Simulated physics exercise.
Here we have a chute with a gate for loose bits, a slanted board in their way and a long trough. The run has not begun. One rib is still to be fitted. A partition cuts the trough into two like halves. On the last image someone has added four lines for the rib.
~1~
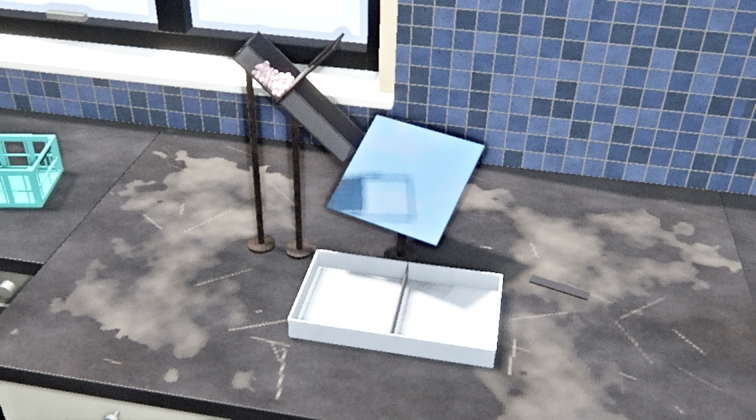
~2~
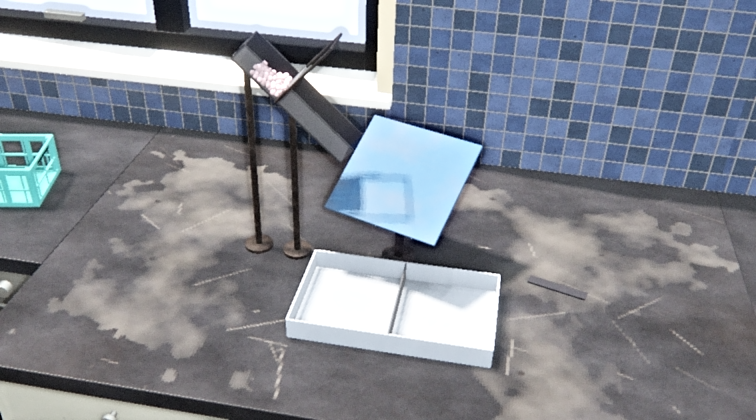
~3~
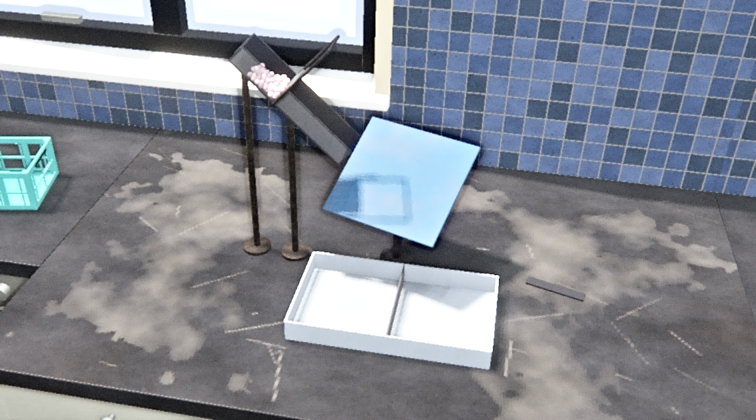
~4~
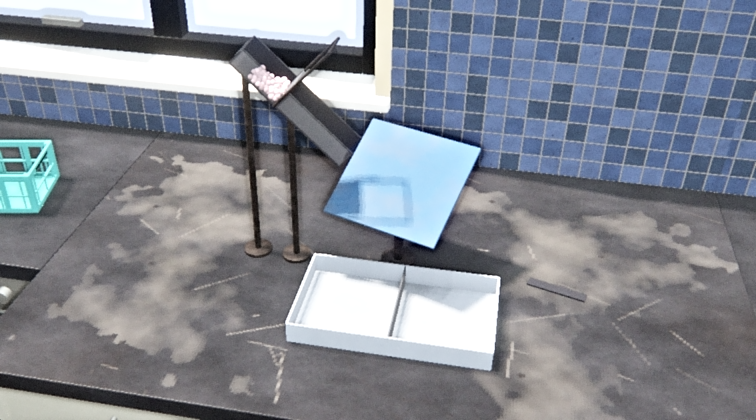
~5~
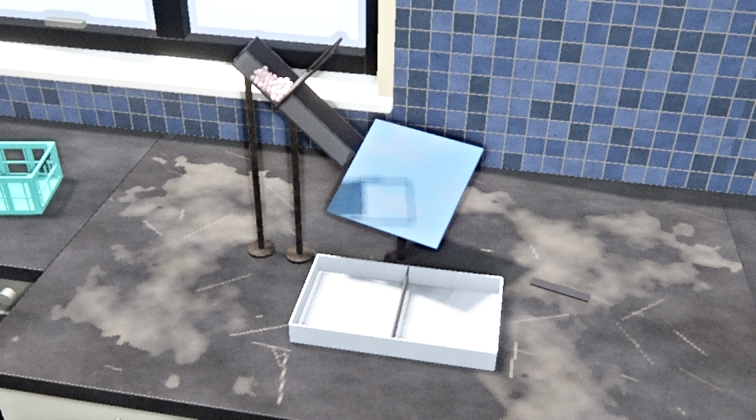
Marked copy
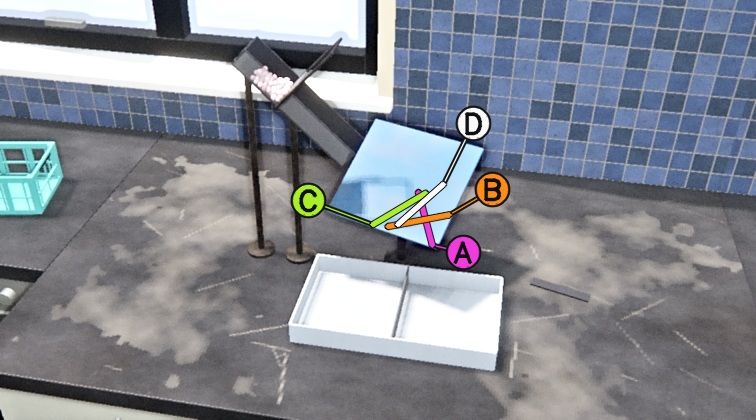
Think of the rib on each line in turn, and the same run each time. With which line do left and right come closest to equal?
Use line A.
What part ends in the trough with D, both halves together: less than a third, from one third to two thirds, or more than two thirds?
It is more than two thirds.
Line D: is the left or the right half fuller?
More lands on the left.
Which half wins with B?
Left.
On the marked copy, line A from (418, 192) to (432, 245); line B from (449, 214) to (388, 226); line C from (425, 193) to (372, 224); line D from (443, 184) to (397, 224).
If A is chosen, of what is caught, about a third in the left half, about two thirds in the right.
If B is chosen, of what is caught, nearly all in the left half, a small part in the right.
If C is chosen, of what is caught, nearly all in the left half, a stray few in the right.
If D is chosen, of what is caught, nearly all in the left half, a small part in the right.
